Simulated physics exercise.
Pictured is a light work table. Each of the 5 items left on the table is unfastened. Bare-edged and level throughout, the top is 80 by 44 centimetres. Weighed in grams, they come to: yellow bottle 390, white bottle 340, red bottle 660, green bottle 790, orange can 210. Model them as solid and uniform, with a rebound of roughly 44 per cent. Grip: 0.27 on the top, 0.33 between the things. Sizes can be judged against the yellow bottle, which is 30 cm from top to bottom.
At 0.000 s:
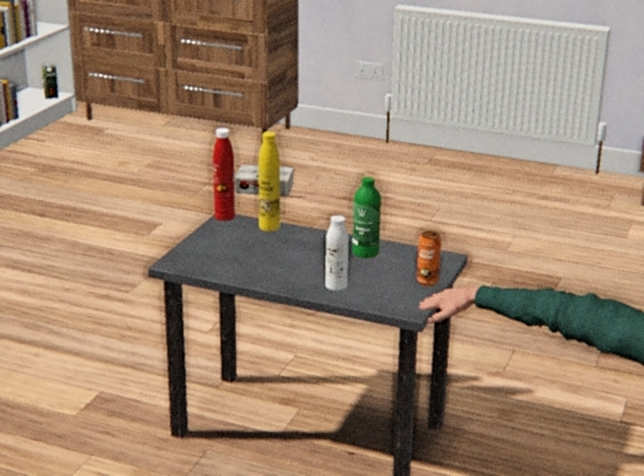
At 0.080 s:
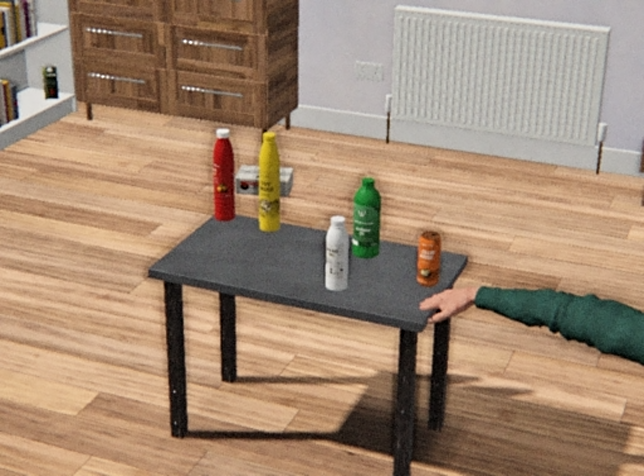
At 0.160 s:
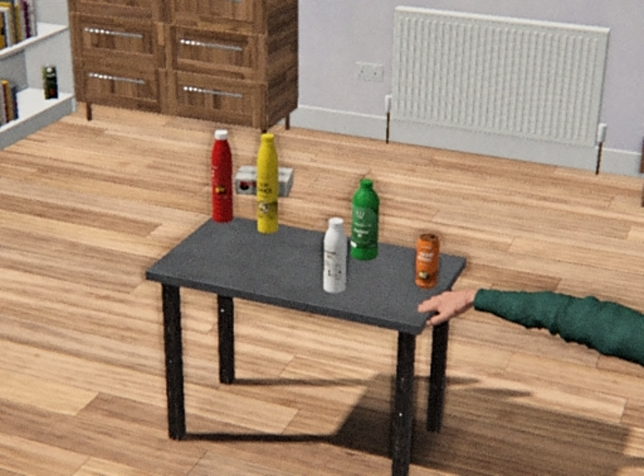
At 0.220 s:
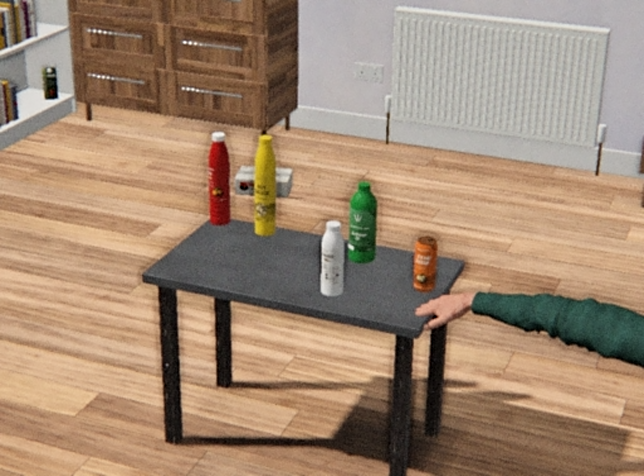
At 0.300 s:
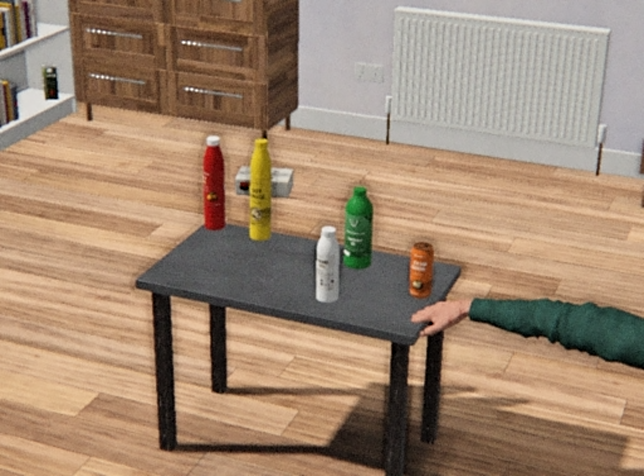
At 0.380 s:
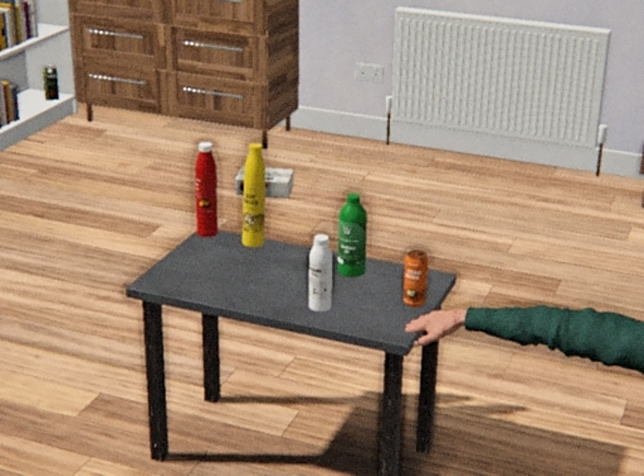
A green-sleeved arm reaches in from the right, its hand at the near right corner of a dark grey table on a wooden floor, seen from above. Red and yellow bottles stand at the back left, white and green ones nearer the middle, and an orange can by the hand. After a still start, table and items slide together slightly left and nearer, gradually faster, the hand moving along.
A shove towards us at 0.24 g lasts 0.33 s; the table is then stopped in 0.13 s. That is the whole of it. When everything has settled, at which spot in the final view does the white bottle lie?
(303, 292).
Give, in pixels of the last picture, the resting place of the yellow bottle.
Look near (211, 275) and you'll find it.
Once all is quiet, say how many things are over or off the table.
Count: 2.
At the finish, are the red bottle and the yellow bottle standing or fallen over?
Final state - red bottle: Goes over; yellow bottle: Goes over.
After 0.58 s, table along by 18 cm; white bottle moved 4 cm near (305, 290); red bottle 22° off upright; yellow bottle 20° off upright.
After 0.68 s, table along by 18 cm; white bottle moved 6 cm near (303, 292); red bottle 46° off upright; yellow bottle 44° off upright.
After 0.78 s, table along by 18 cm; white bottle moved 6 cm near (303, 292); yellow bottle on its side; red bottle on its side.
After 1.98 s, white bottle resting near (303, 292).
In the end (4.0 s), toppled on the table, yellow bottle and red bottle; not toppled but over 5 cm from the start, white bottle, green bottle and orange can. At the end, from the last picture's camera, white bottle near (303, 292).
